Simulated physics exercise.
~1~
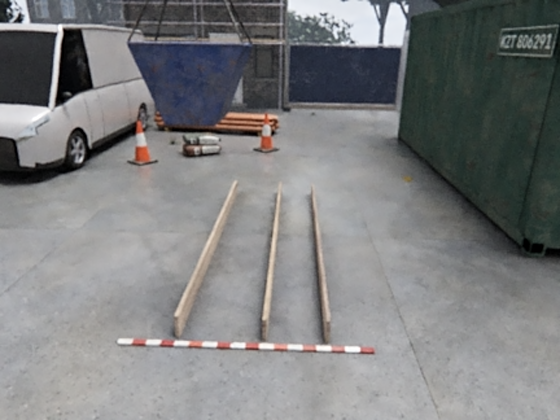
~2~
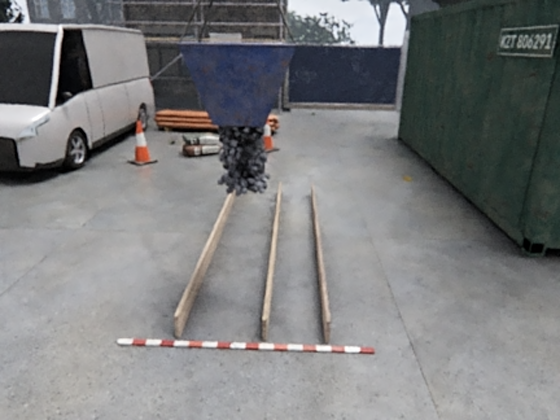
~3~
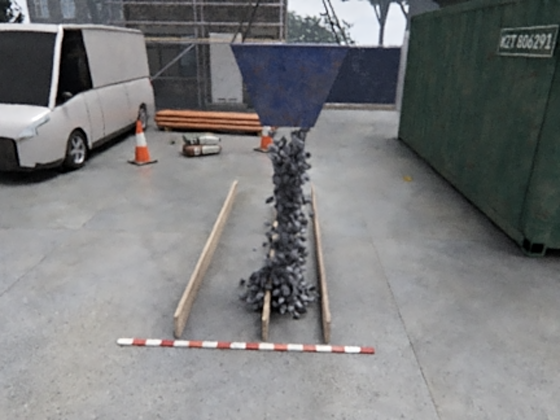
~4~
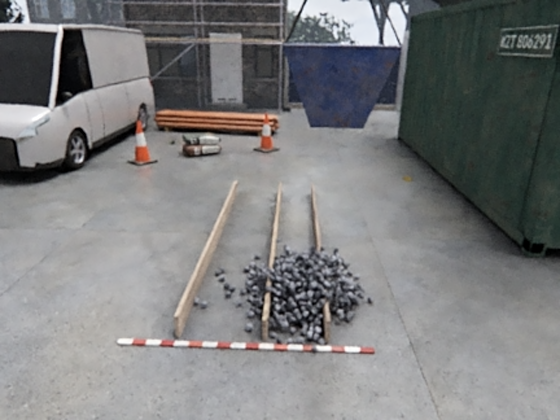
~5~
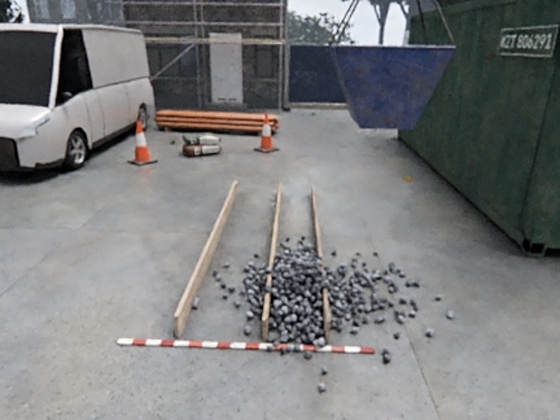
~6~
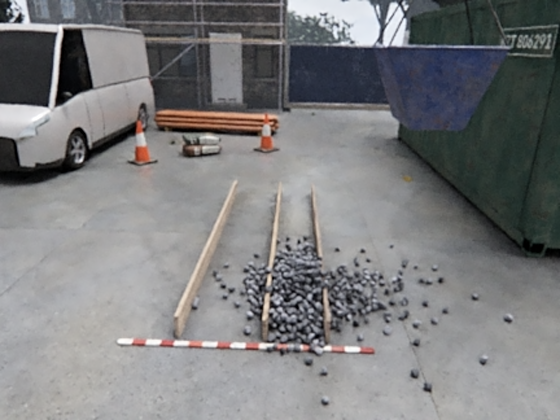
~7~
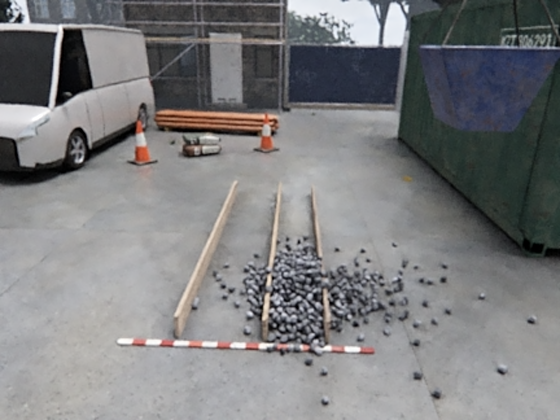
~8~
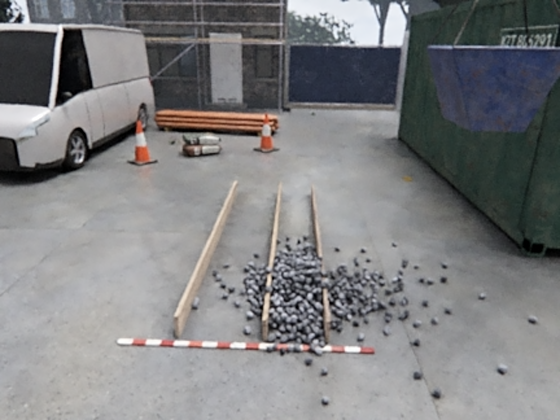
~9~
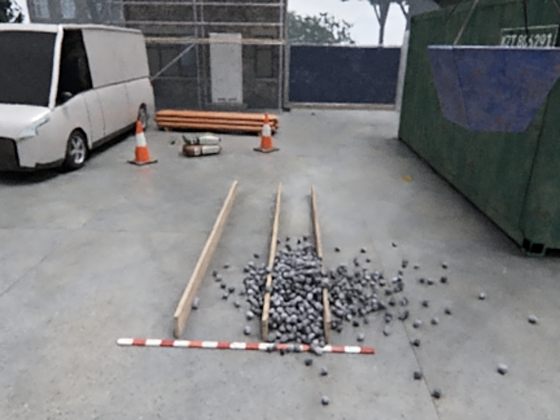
In a concrete yard with a white van on the left and a green container on the right, a blue skip hangs above three wooden boards laid behind a red and white staff. The skip moves rightwards and releases a dense stream of dark grey stones from its bottom. The stones drop around the middle board and heap up mainly in the right bay, while the emptied skip keeps travelling right. Some spill over the right board and scatter across the concrete. The skip stops before the container, leaving most stones in the right bay, a few in the left and others strewn farther right.
